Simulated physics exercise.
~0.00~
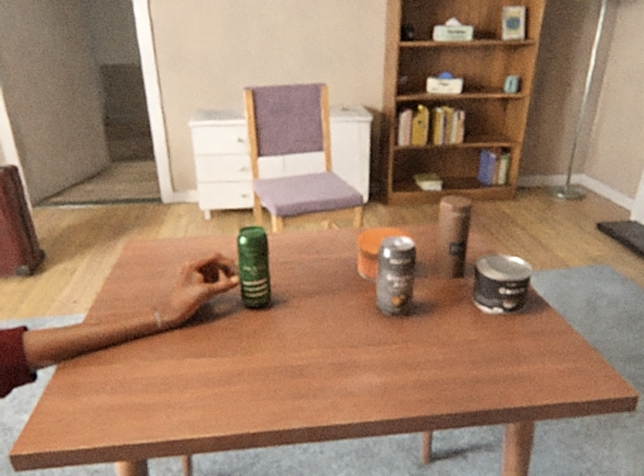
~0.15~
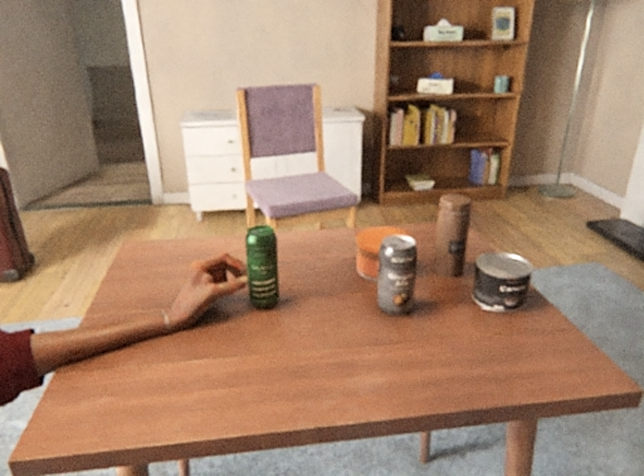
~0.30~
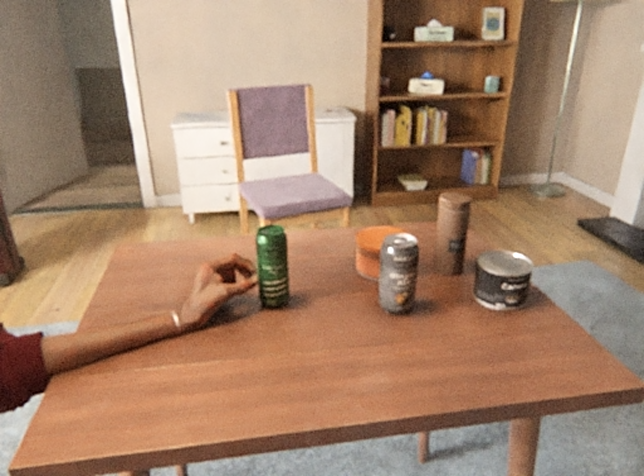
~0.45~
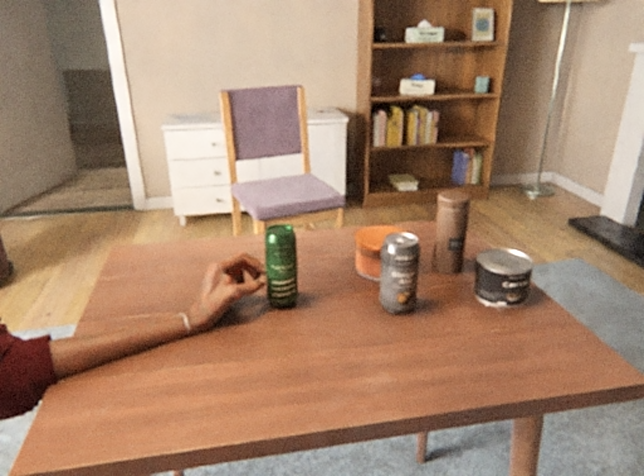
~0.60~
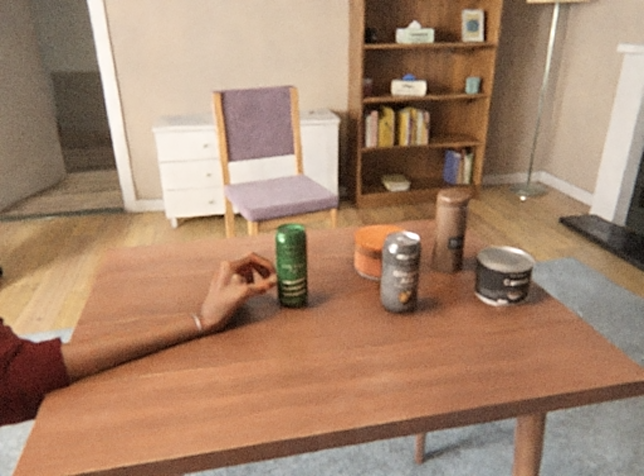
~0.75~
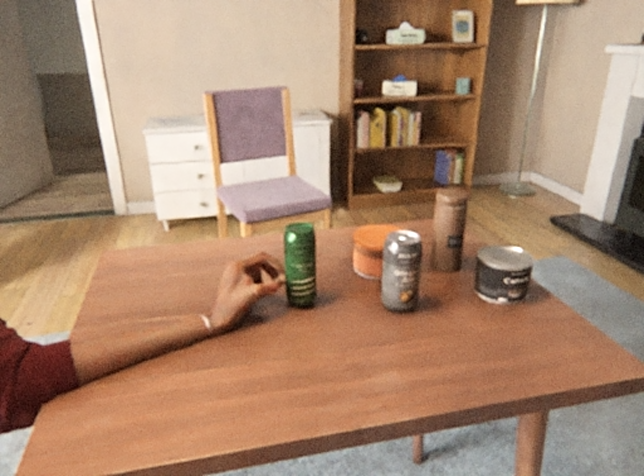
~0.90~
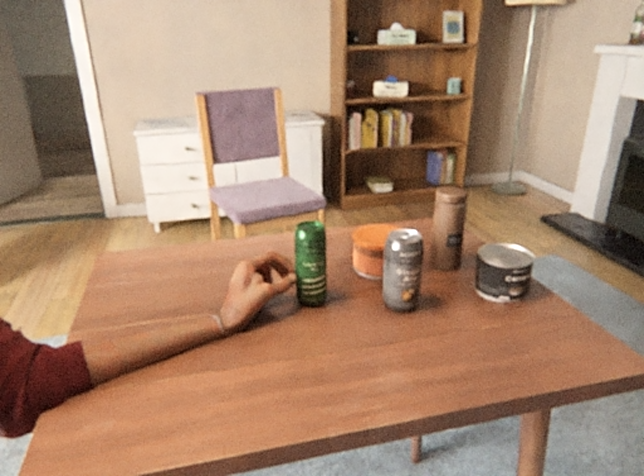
A hand slowly pushes a green can right across the table, and it stays upright.
